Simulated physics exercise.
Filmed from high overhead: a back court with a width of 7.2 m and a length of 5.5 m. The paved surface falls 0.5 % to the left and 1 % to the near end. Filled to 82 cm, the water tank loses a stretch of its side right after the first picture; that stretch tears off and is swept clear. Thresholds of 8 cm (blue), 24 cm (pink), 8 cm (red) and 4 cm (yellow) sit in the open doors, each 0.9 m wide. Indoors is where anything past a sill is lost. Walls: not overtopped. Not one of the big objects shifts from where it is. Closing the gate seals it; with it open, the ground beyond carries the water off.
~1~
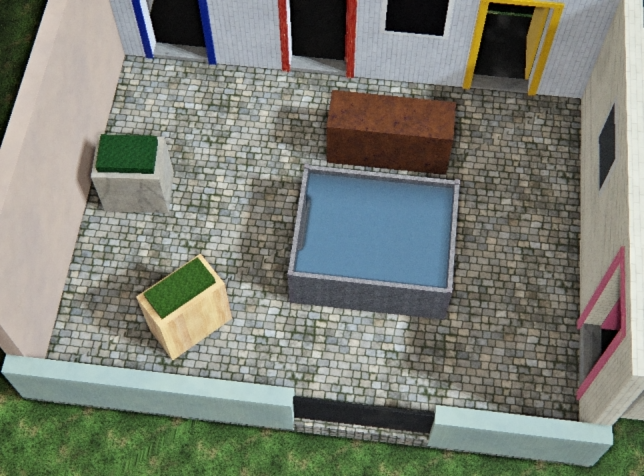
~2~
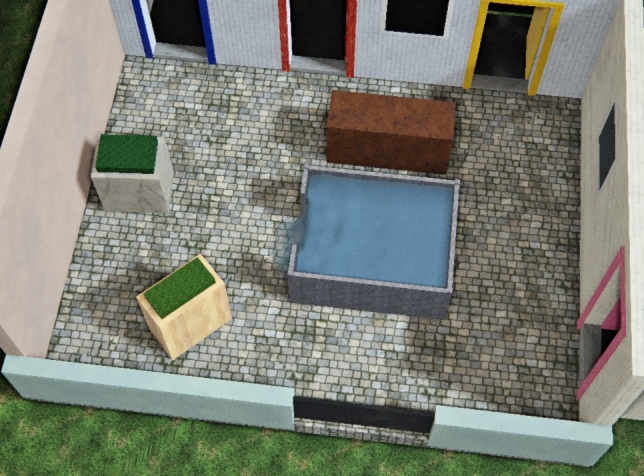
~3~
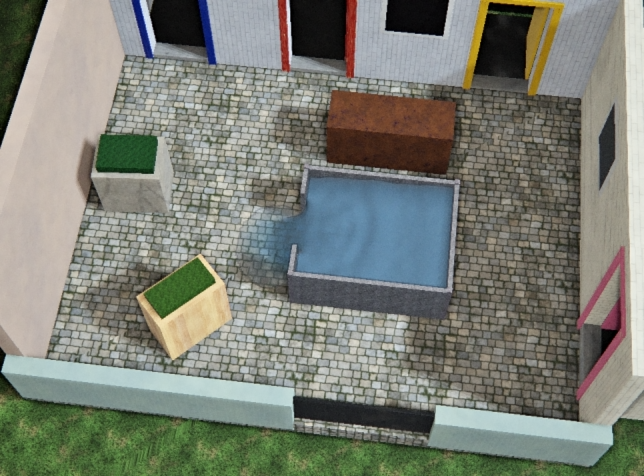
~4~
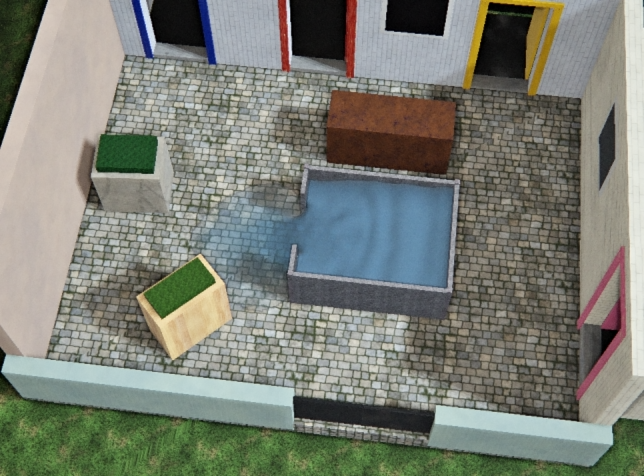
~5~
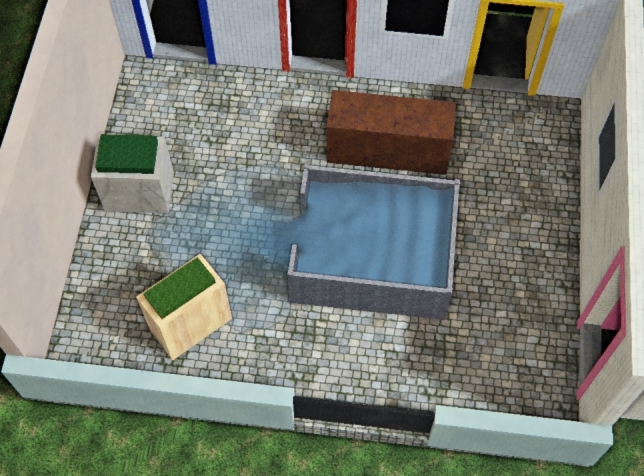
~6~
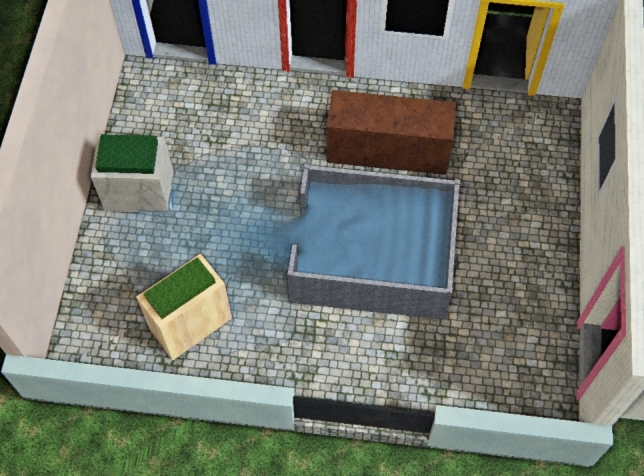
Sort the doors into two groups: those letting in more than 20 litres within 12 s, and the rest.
The blue door goes in the first group; the pink door goes with the rest; the red door goes with the rest; the yellow door goes with the rest.
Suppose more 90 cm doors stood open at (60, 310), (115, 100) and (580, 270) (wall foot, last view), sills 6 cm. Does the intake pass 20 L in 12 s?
First doorway gets there, second gets there, third falls short.
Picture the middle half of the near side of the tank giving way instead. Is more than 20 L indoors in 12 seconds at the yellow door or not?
Against that limit: Yellow beyond it.
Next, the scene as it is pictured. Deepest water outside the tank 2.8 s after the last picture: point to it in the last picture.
Near (42, 376).
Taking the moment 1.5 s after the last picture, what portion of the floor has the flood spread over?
Some 40 per cent of the floor is wet.
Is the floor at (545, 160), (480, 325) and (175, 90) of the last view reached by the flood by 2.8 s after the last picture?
In that order: Dry, dry, under water.
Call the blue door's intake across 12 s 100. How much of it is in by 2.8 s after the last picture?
About 50%.
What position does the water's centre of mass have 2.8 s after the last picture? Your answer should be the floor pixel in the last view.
Roughly (248, 244) in the last picture.
Then, 0.7 s after the last picture water covers 30 % of the floor and is deepest (40 cm) near (289, 247); blue door not reached, pink door not reached, red door not reached, yellow door not reached.
Then, 1.5 s after the last picture water covers 40 % of the floor and is deepest (39 cm) near (76, 247); blue door 16 cm at the sill, 10 L in, pink door not reached, red door not reached, yellow door not reached.
Then, 2.8 s after the last picture water covers 45 % of the floor and is deepest (32 cm) near (42, 376); blue door 19 cm at the sill, 82 L in, pink door not reached, red door not reached, yellow door not reached.
Then, 6.3 s after the last picture water covers 85 % of the floor and is deepest (18 cm) near (42, 376); blue door 12 cm at the sill, 152 L in, pink door 11 cm at the sill, 0 L in, red door 4 cm at the sill, 0 L in, yellow door 4 cm at the sill, 0 L in.
Then, 11.3 s after the last picture water covers 100 % of the floor and is deepest (13 cm) near (42, 376); blue door 5 cm at the sill, 163 L in, pink door 6 cm at the sill, 0 L in, red door 5 cm at the sill, 0 L in, yellow door 8 cm at the sill, 5 L in.
